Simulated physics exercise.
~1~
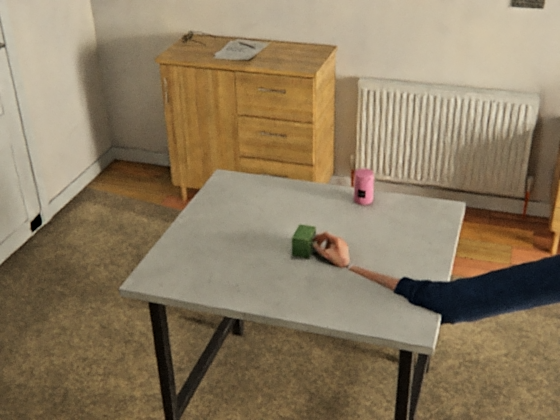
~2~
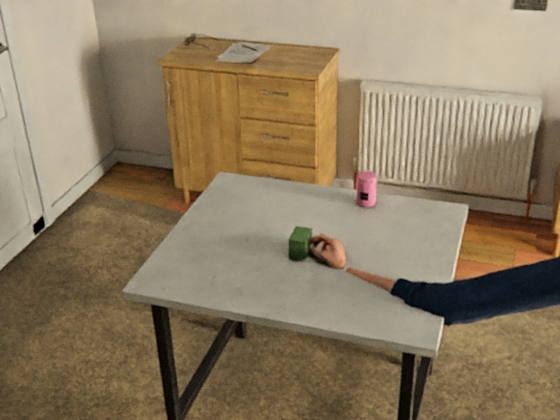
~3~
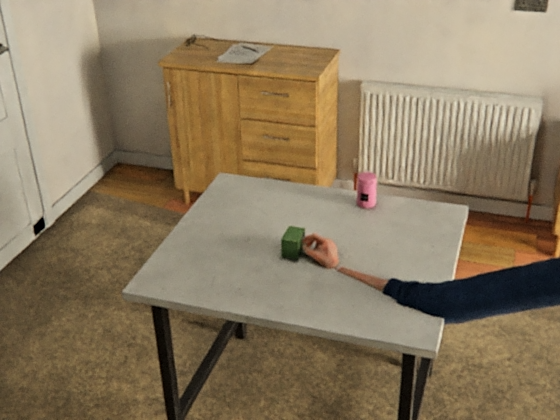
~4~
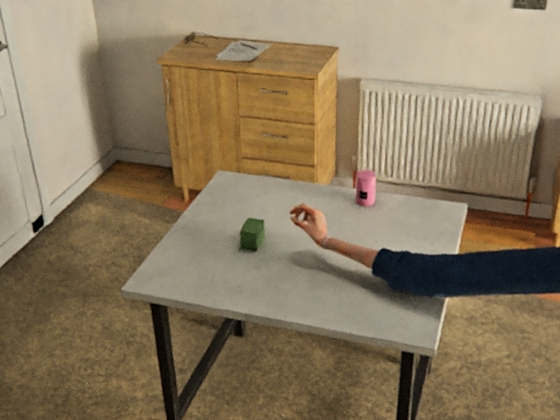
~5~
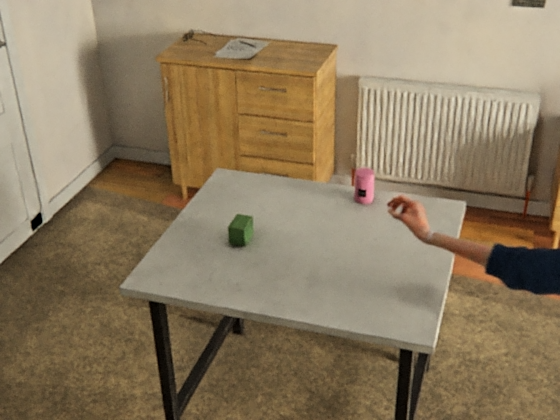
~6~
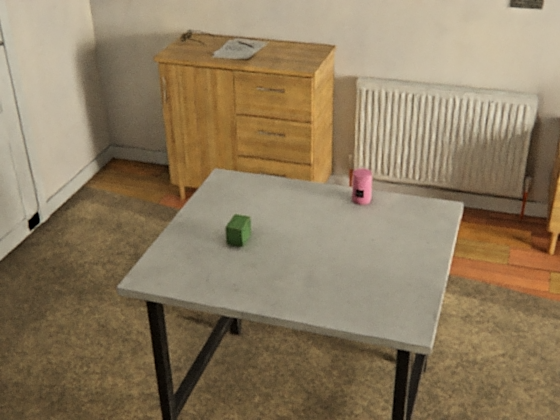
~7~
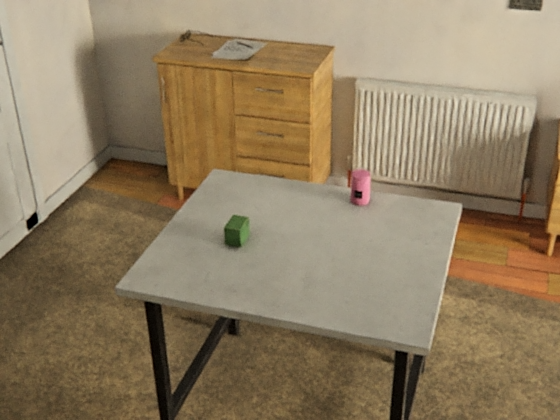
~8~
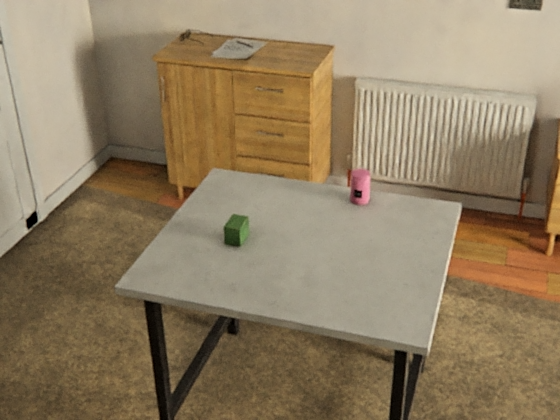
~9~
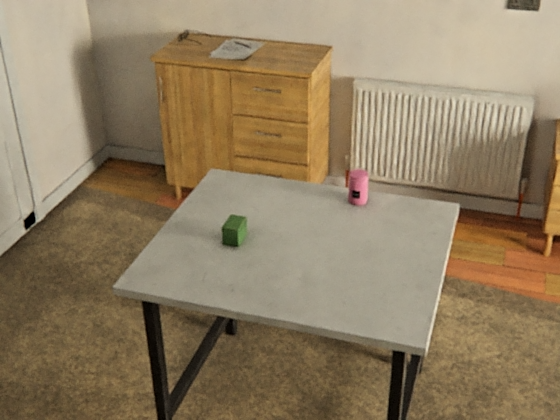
In a carpeted room with a wooden cabinet and a white radiator against the wall, a green block and a pink jar sit on a gray table. A hand in a dark blue sleeve reaches in from the right and pushes the block slowly to the left. The hand then lets go and draws back while the block slides farther left. As the arm leaves the view, the block comes to rest, still on the tabletop. The pink jar stays in its place near the back edge throughout.
